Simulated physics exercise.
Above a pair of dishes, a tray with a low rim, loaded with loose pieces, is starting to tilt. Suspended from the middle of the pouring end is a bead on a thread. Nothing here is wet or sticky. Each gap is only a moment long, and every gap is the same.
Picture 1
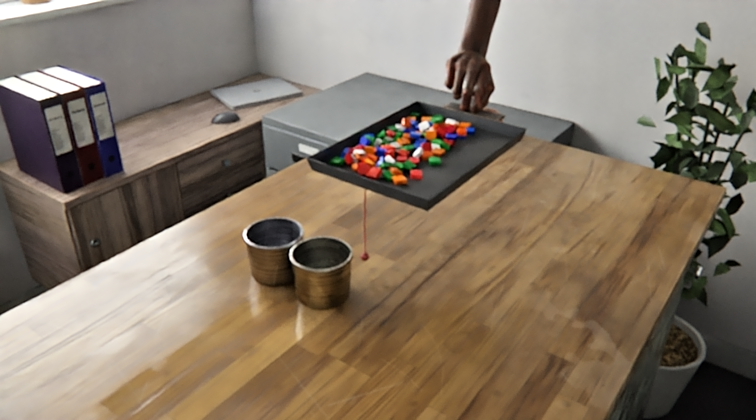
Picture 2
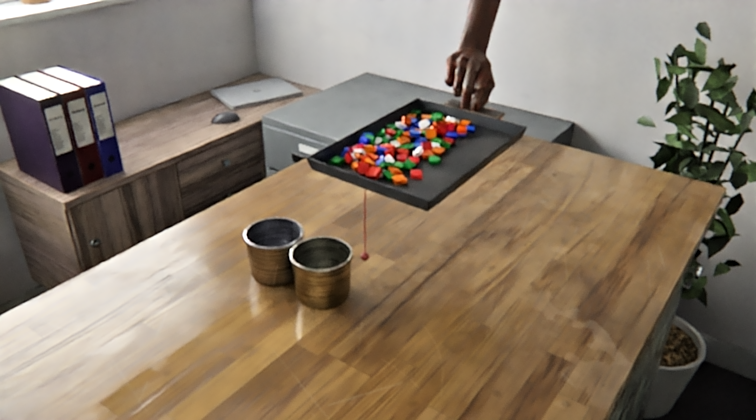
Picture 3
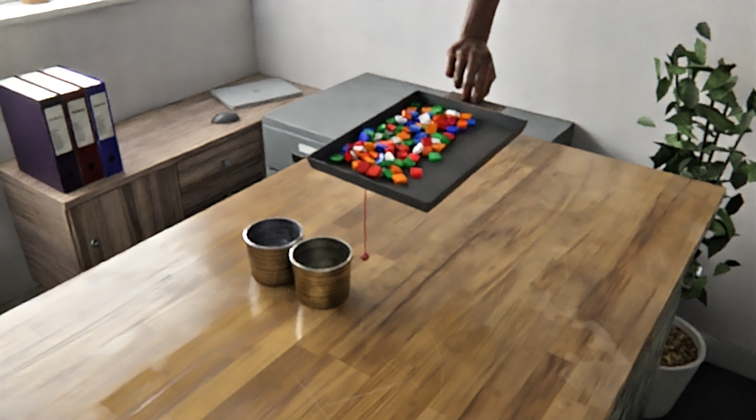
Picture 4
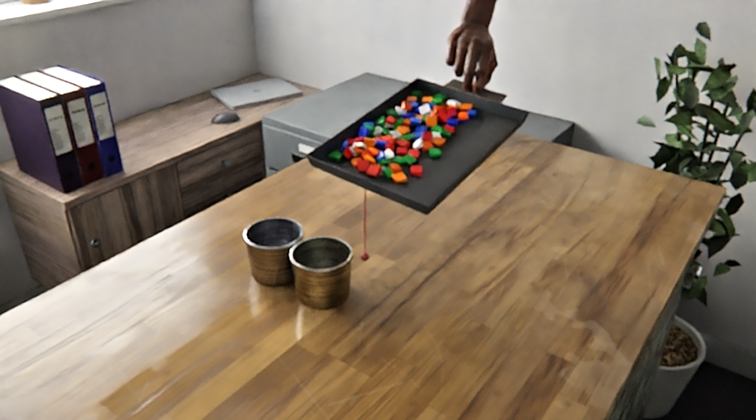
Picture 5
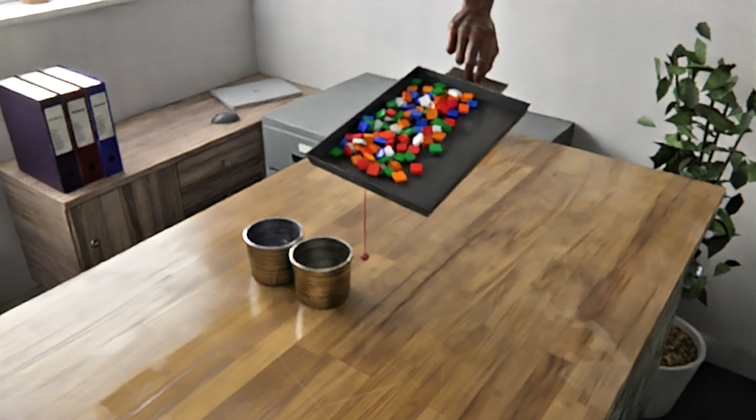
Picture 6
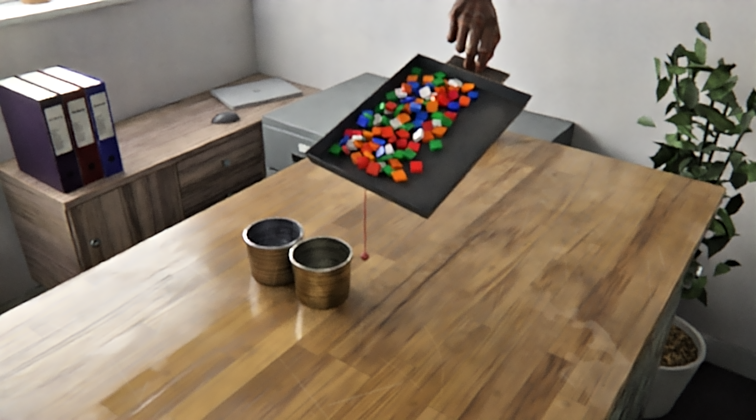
Above a wooden table, a hand steadily tilts a dark tray of colorful mosaic tiles.
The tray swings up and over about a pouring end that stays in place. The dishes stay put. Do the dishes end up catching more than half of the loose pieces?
No.
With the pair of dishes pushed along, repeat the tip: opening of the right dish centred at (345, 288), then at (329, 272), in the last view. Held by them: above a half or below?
In the first position shy of half, in the second shy of half.
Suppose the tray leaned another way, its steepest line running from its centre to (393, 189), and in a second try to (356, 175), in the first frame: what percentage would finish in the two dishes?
Respectively 0 % and 60 %.
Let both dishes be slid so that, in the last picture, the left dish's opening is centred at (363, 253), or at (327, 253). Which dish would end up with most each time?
In the first try it's the one on the right, and in the second it's the one on the right.
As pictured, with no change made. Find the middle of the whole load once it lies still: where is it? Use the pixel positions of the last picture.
Close to (406, 343).
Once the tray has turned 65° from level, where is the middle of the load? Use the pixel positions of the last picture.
The middle of the pieces shows up near (405, 189).
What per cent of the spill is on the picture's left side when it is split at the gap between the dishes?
0 per cent or thereabouts.
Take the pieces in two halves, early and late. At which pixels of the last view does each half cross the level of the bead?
Roughly at (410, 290) first, and then at (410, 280).
Soon, tray tipped steeply; nearly all on the tray; a small part in the air.
A while on, tray tipped past a quarter turn; a small part on the tray; most outside both; about a quarter in the air.
Towards the end, tray tipped past a quarter turn; all outside both.
Finally, tray tipped past a quarter turn; none in the right dish; none in the left dish; all outside both.
